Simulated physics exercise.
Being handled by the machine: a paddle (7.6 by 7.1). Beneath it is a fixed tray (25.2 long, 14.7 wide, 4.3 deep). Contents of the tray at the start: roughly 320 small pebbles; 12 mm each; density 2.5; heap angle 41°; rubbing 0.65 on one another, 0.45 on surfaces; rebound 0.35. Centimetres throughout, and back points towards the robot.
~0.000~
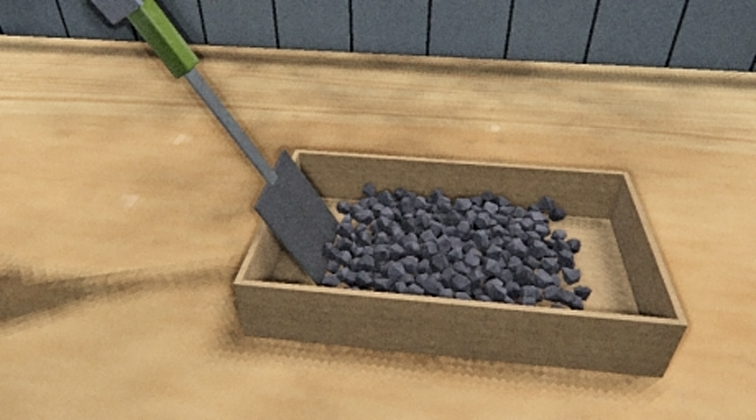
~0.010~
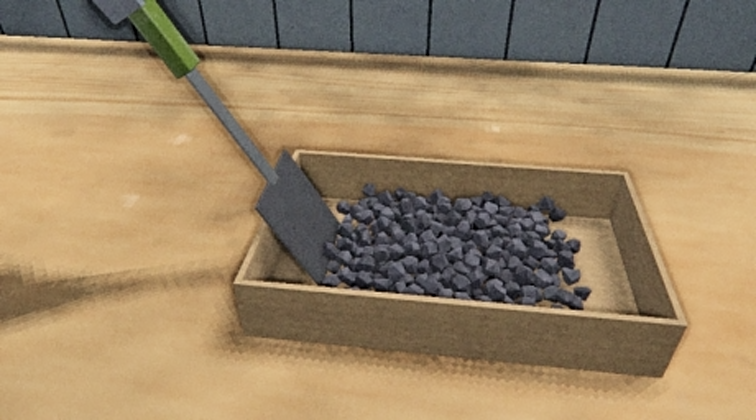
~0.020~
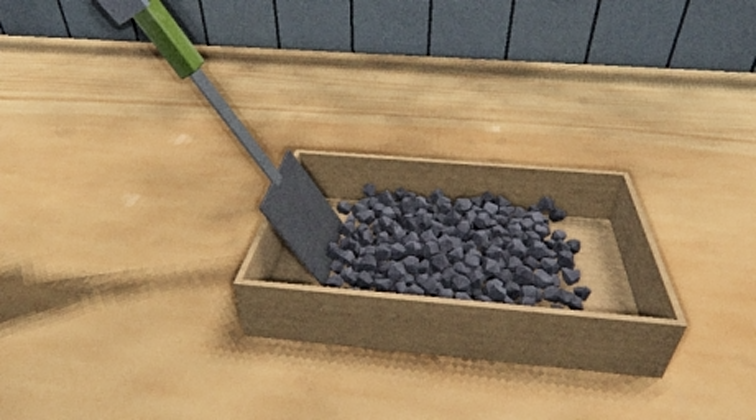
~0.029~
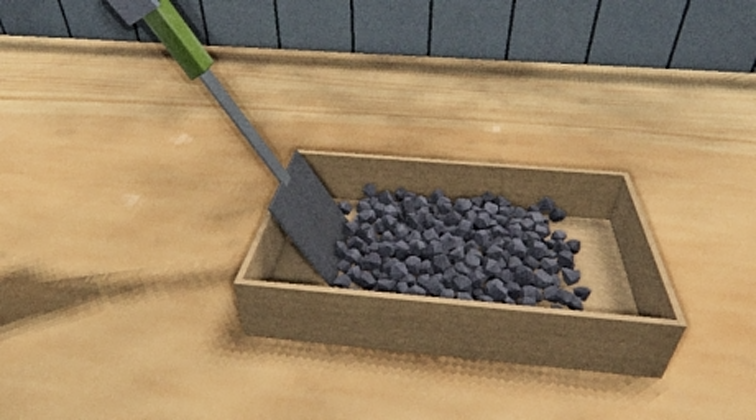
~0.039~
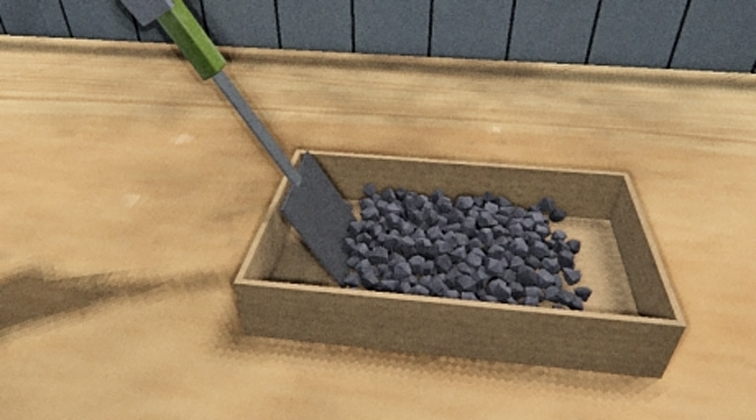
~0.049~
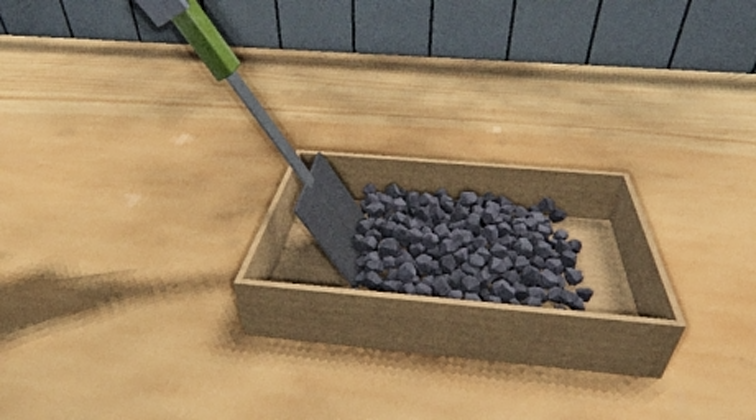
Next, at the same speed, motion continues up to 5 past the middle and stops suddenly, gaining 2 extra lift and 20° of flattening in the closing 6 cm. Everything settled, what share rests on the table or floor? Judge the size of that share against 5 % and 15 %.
The share is below 5 %.
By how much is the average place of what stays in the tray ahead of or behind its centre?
About 6.0 cm ahead.
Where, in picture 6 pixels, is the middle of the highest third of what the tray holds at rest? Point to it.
I'd put it close to (587, 247).
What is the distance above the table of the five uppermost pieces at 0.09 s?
Height: Some 6 cm.
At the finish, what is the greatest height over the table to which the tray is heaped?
It reaches roughly 5.5 cm.
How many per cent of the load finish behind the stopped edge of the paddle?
30 %.
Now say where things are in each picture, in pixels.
In the first frame, paddle top edge at (270, 176), sloping 60°; upper third of the load around (454, 244), from x 320 to 590, top at y 190; 317 in the tray.
In the second frame, paddle top edge at (271, 176), sloping 60°; upper third of the load around (454, 244), from x 320 to 590, top at y 190.
In the third frame, paddle top edge at (275, 177), sloping 60°; upper third of the load around (454, 244), from x 320 to 585, top at y 190.
In the fourth frame, paddle top edge at (283, 177), sloping 60°; upper third of the load around (452, 244), from x 320 to 585, top at y 190.
In the fifth frame, paddle top edge at (295, 178), sloping 60°; upper third of the load around (445, 242), from x 320 to 585, top at y 190.
In the sixth frame, paddle top edge at (307, 179), sloping 60°; upper third of the load around (439, 239), from x 320 to 585, top at y 190; 317 in the tray.
After 0.09 s, sloping 60°, highest piece 7 above the table; 317 in the tray.
After 0.14 s, sloping 52°, highest piece 7 above the table; 317 in the tray.
After 0.36 s, sloping 40°, highest piece 5 above the table; 314 in the tray, 3 on the table or floor.
After 1.41 s, sloping 40°, highest piece 5 above the table; 314 in the tray, 3 on the table or floor.
At rest, 314 in the tray, 3 on the table or floor. That is 1 % on the table or floor.
